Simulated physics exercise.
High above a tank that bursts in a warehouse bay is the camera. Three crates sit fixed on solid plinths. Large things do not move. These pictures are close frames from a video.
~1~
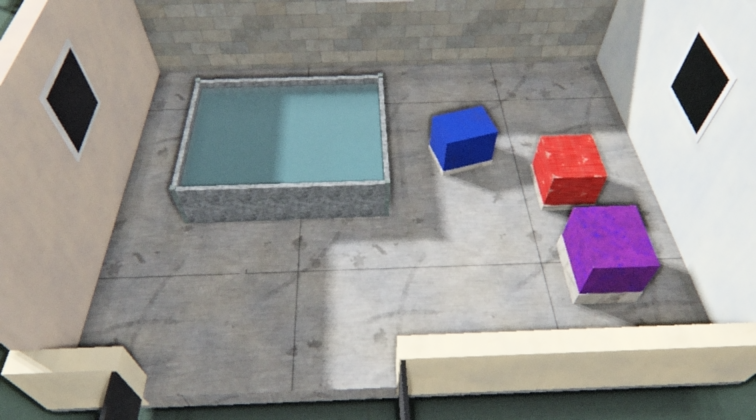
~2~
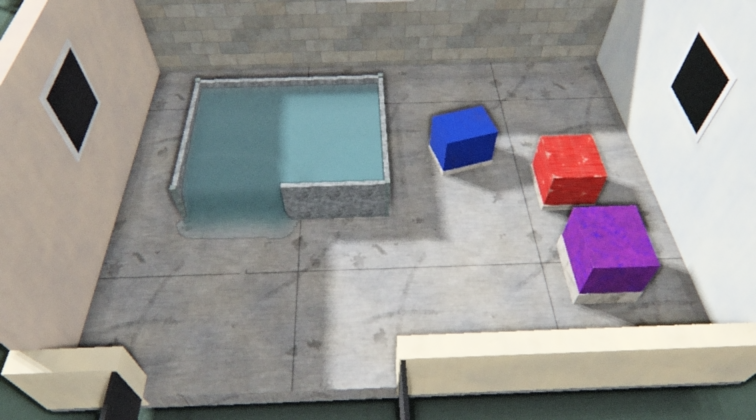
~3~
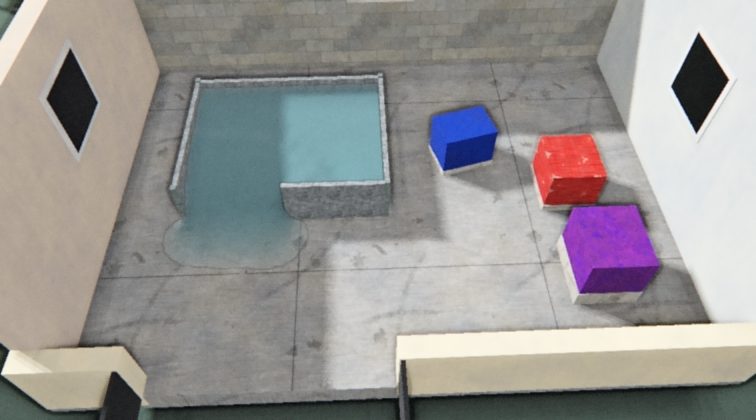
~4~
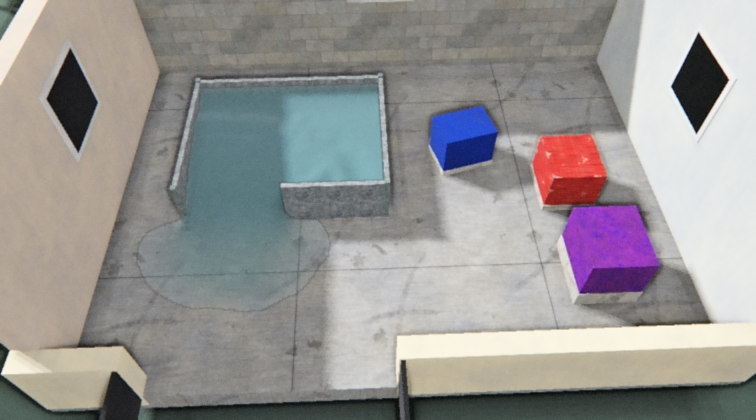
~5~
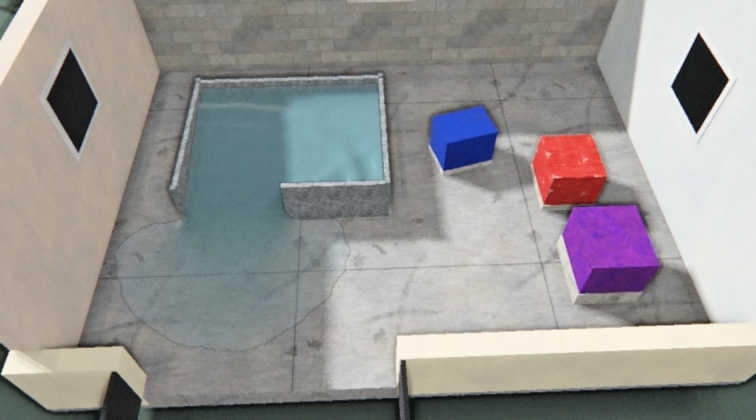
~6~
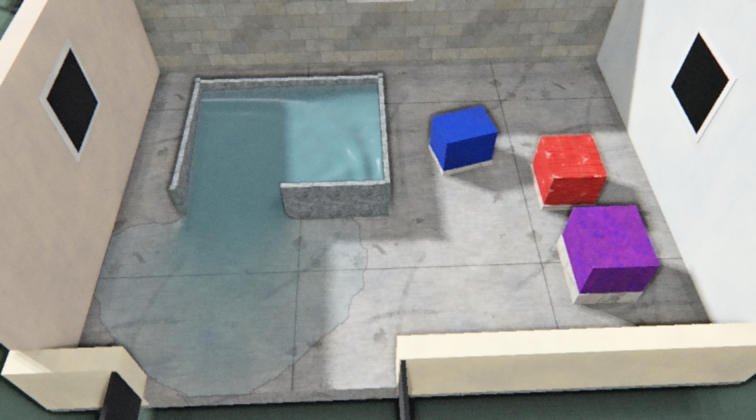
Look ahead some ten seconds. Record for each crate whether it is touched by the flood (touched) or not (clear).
In order: The blue crate will be out of the water's reach. The red crate will be out of the water's reach. The purple crate will be out of the water's reach.
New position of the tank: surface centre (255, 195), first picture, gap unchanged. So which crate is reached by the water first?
The blue one comes first.
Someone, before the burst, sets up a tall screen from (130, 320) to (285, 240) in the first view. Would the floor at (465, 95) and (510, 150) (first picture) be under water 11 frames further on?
In order, I'd call them bare and bare.
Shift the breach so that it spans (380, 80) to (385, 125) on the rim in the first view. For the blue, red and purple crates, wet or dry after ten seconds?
Here goes: Blue crate - hit; red crate - hit; purple crate - left alone.
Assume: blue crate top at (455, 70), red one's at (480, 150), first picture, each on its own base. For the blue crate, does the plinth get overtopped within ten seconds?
The blue one is not reached.
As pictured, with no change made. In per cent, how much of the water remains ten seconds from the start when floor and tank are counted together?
Estimate: Near 36 %.
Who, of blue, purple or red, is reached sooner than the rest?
I'd pick the crate marked purple.
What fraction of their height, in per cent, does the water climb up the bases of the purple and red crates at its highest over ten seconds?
In order: 10% and 0%.
A moment on, water covers 20 % of the floor; the blue crate not reached, the red crate not reached, the purple crate not reached.
Next, water covers 20 % of the floor; the blue crate not reached, the red crate not reached, the purple crate not reached.
Then, water covers 25 % of the floor; the blue crate not reached, the red crate not reached, the purple crate not reached.
Later, water covers 35 % of the floor; the blue crate not reached, the red crate not reached, the purple crate water round its plinth.
In the end, water covers 45 % of the floor; the blue crate stayed above the water, the red crate stayed above the water, the purple crate stayed above the water.
